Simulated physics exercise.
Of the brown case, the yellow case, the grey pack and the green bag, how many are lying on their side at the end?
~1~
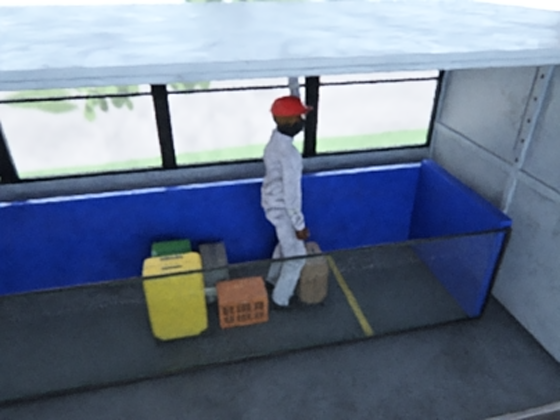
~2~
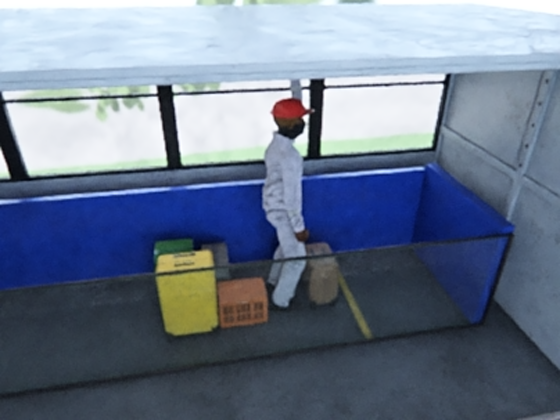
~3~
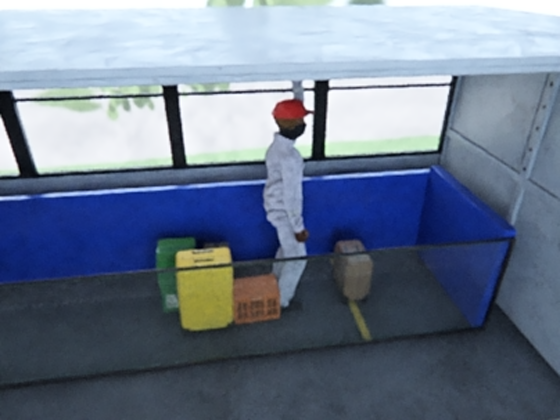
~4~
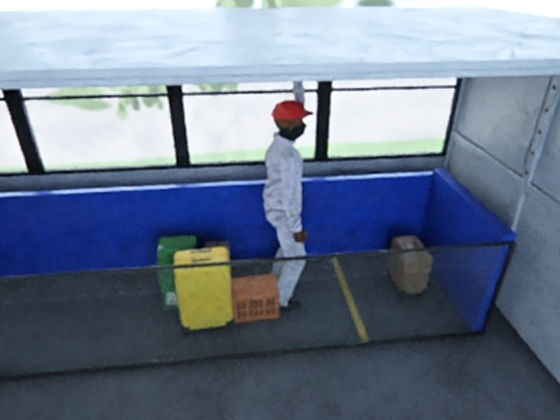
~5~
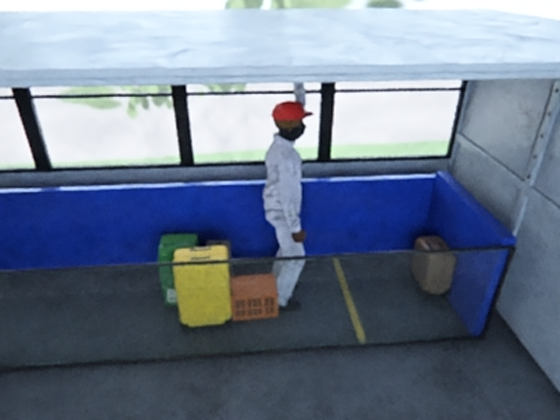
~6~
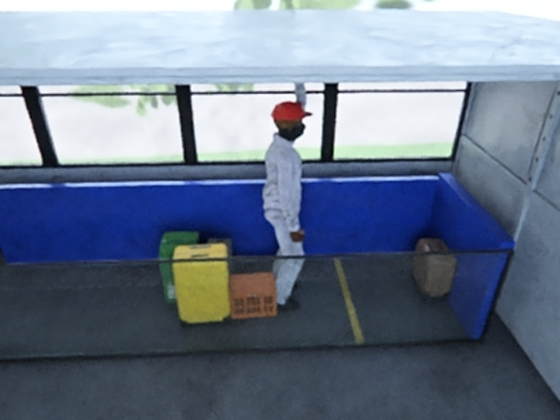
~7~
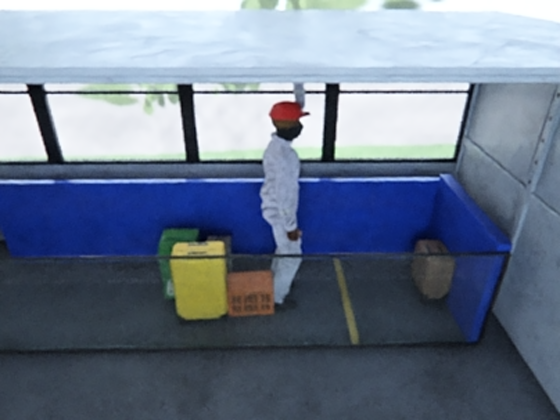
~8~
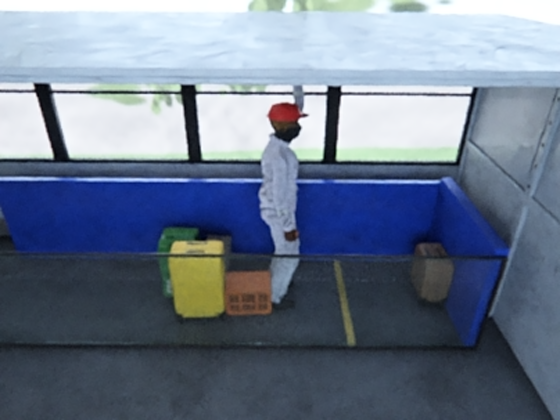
None of them are lying on their side. All four are still upright at the end.
